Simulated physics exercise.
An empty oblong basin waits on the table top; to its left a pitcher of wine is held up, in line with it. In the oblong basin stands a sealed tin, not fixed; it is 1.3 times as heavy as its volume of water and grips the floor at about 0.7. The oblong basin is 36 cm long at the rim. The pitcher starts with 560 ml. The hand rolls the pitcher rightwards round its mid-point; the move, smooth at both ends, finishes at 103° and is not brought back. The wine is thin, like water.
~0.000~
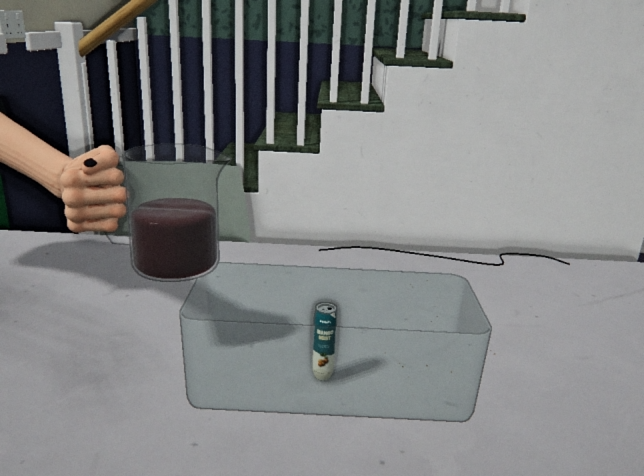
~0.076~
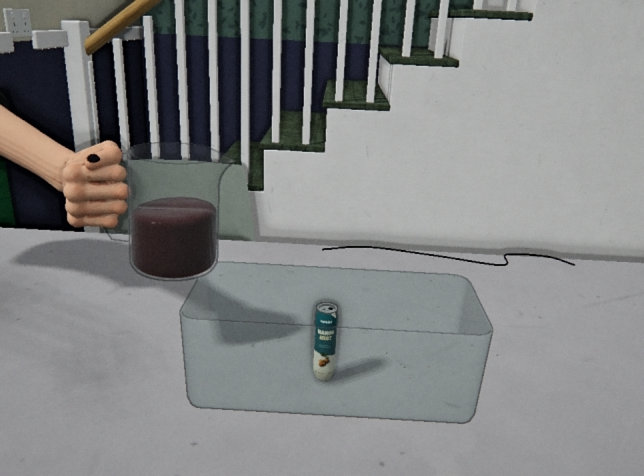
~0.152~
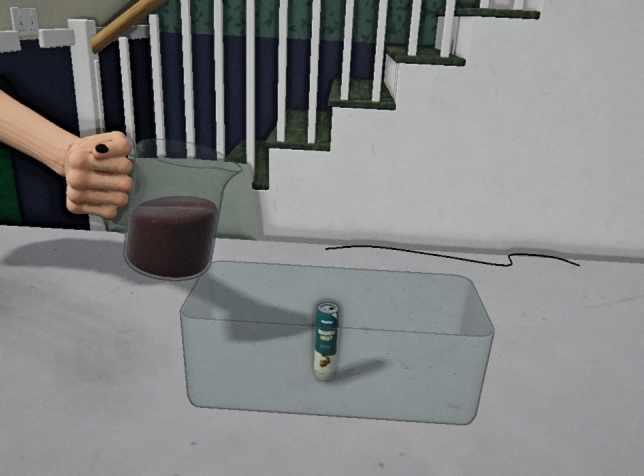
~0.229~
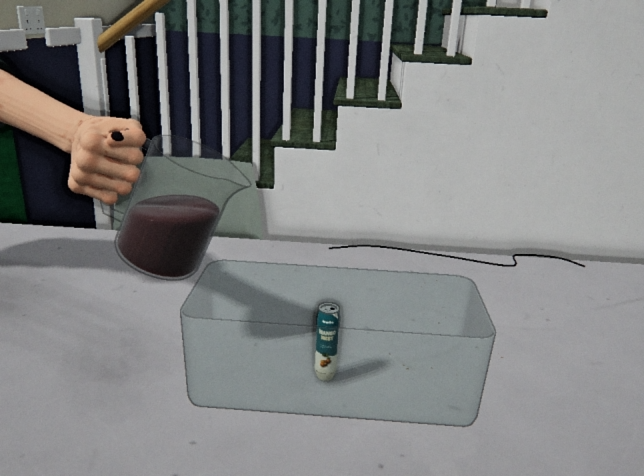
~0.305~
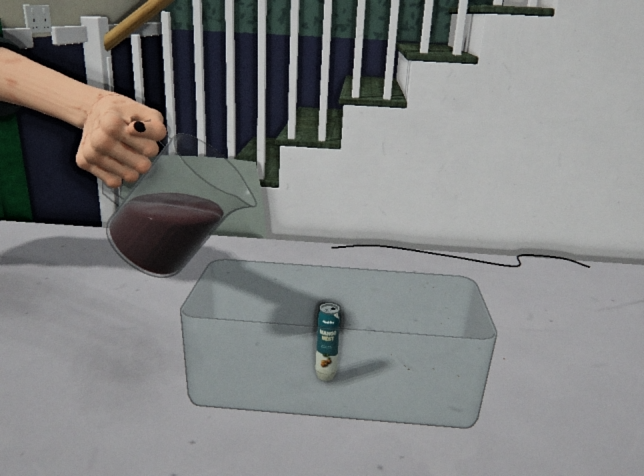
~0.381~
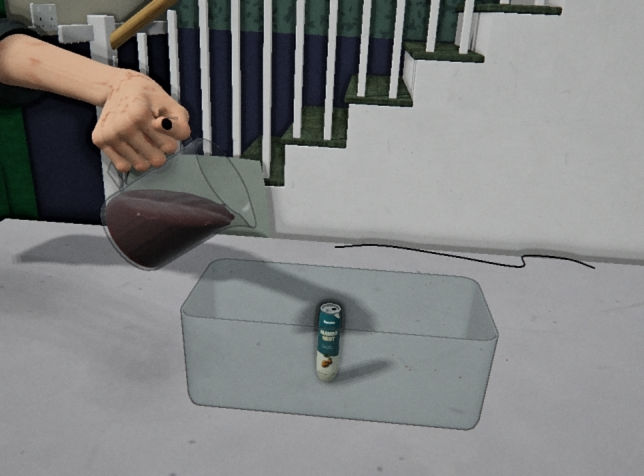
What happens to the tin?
The tin stays up.
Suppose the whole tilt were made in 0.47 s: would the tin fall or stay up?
Then it remains upright.
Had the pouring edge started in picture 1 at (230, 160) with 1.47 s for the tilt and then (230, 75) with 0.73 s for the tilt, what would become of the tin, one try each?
First it keeps standing; then it topples.
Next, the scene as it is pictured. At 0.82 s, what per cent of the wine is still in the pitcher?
About 26 per cent.
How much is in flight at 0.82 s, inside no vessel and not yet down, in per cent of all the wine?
Some 8 per cent.
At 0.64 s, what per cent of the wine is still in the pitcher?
Some 68 per cent.
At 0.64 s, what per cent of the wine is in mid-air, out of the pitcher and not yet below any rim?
Near 16 in a hundred.
Then, 0.64 s in, the tilt is 99° and 69 per cent is still to pour; the tin stands where it began.
Then, 0.82 s in, the tilt is 103° and 26 per cent is still to pour; the tin stands where it began.
Then, 1.02 s in, the tilt is 103° and 7 per cent is still to pour; the tin stands where it began.
Then, 1.23 s in, the tilt is 103° and 2 per cent is still to pour; the tin stands where it began.
Finally, the tin stands where it began.
